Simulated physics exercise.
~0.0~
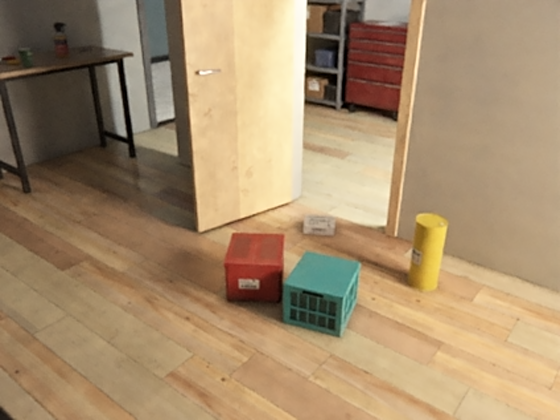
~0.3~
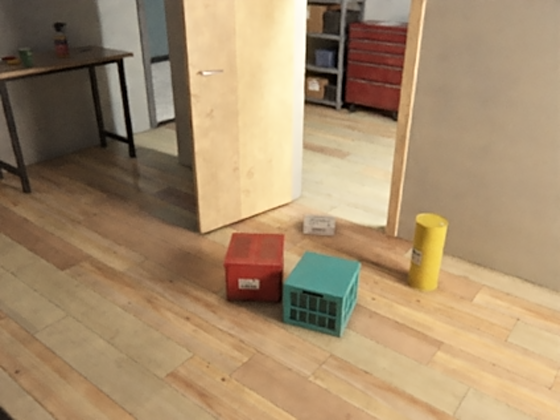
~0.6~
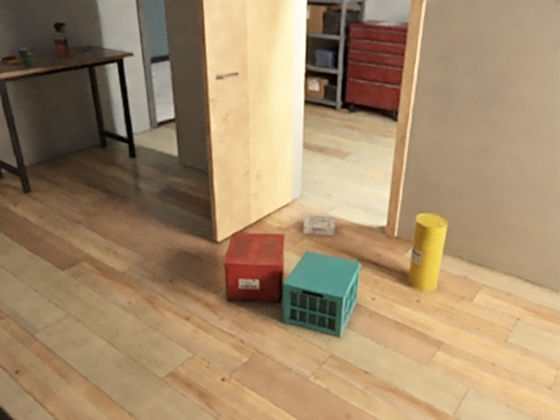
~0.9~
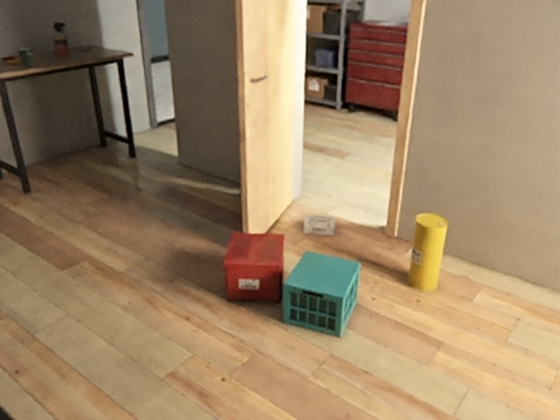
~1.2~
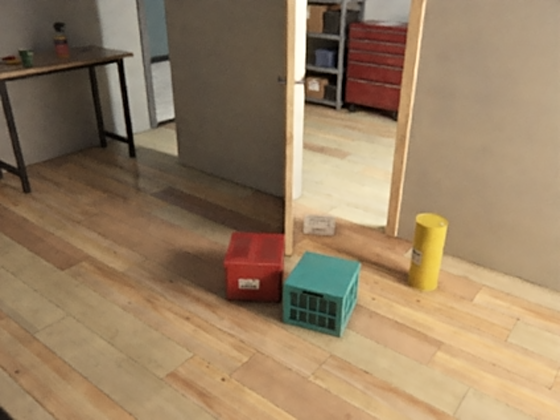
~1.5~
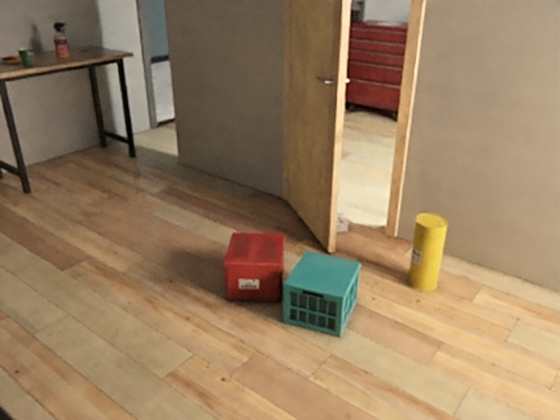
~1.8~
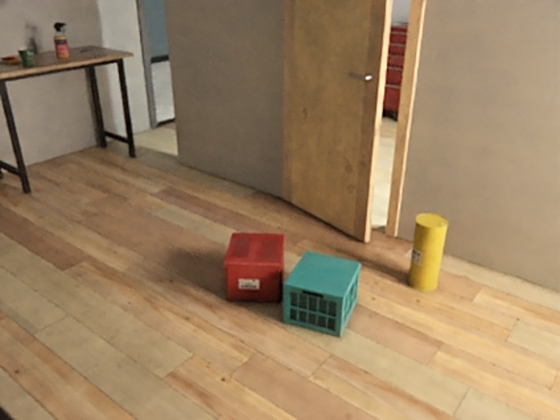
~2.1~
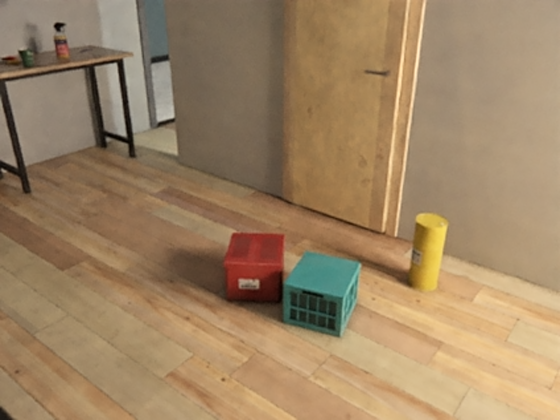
The clip opens on a pale wooden door standing wide open in a plank-floored room, with a red tote, a turquoise crate and a yellow canister nearby and a small white packet lying by the doorway. The door starts to swing slowly, turning edge-on and then showing its darker face as it heads toward the frame on the right. Near the opening, the packet shifts to the right as the door sweeps over its spot, then disappears from view behind it. The door keeps swinging and ends shut, hiding the shelves and red drawers beyond, while the tote, crate and canister stay put.
